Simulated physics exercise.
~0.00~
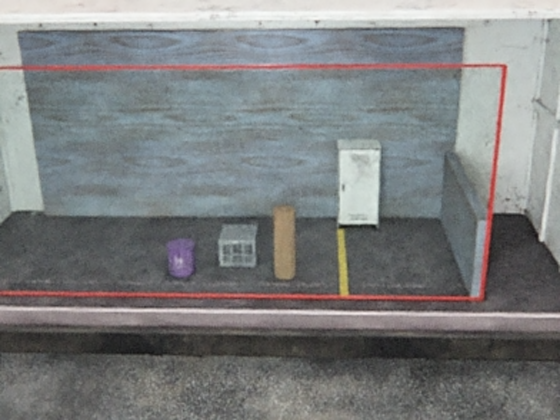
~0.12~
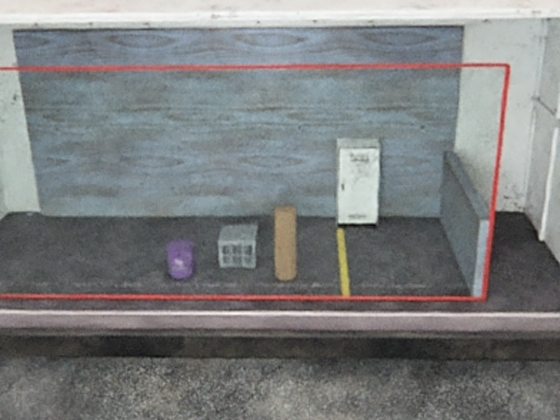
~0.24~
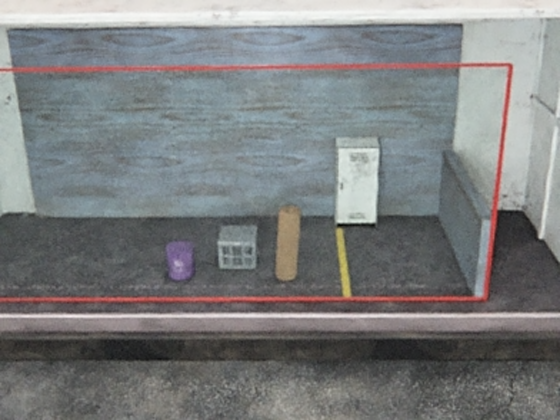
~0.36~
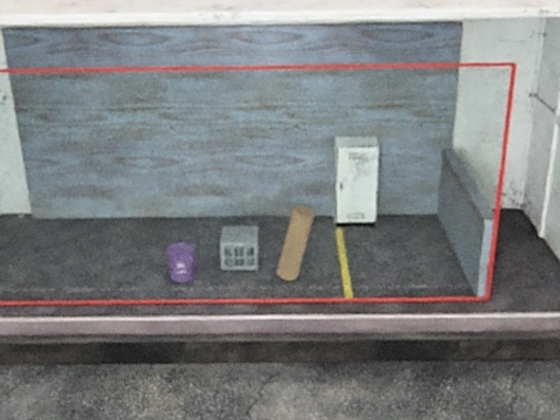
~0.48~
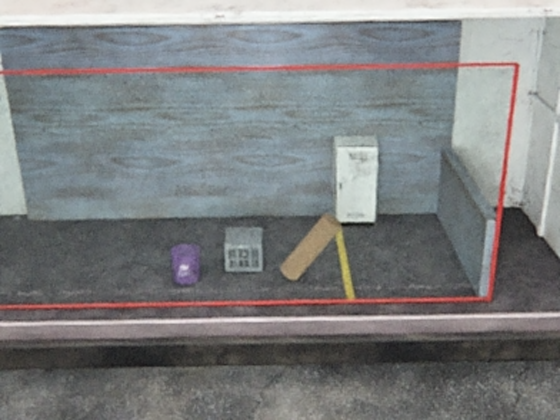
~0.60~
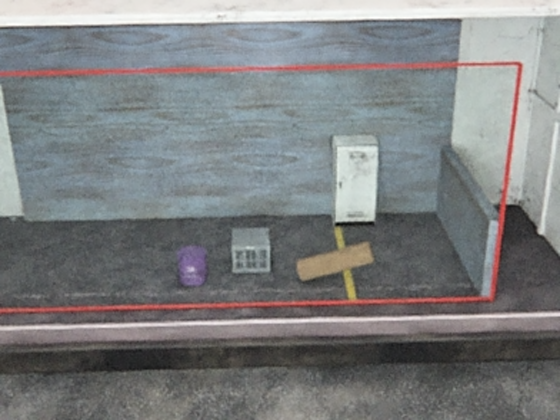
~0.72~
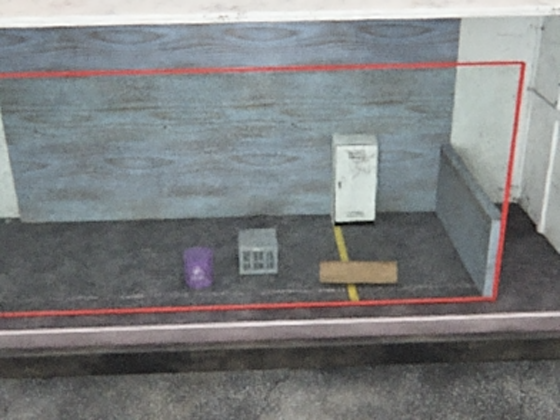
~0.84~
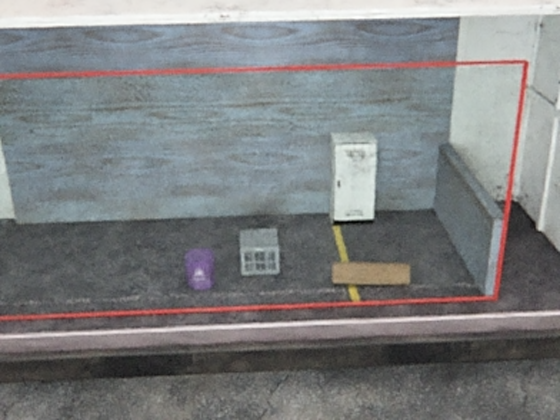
A brown roll topples right and ends lying across the yellow line, mostly beyond it.
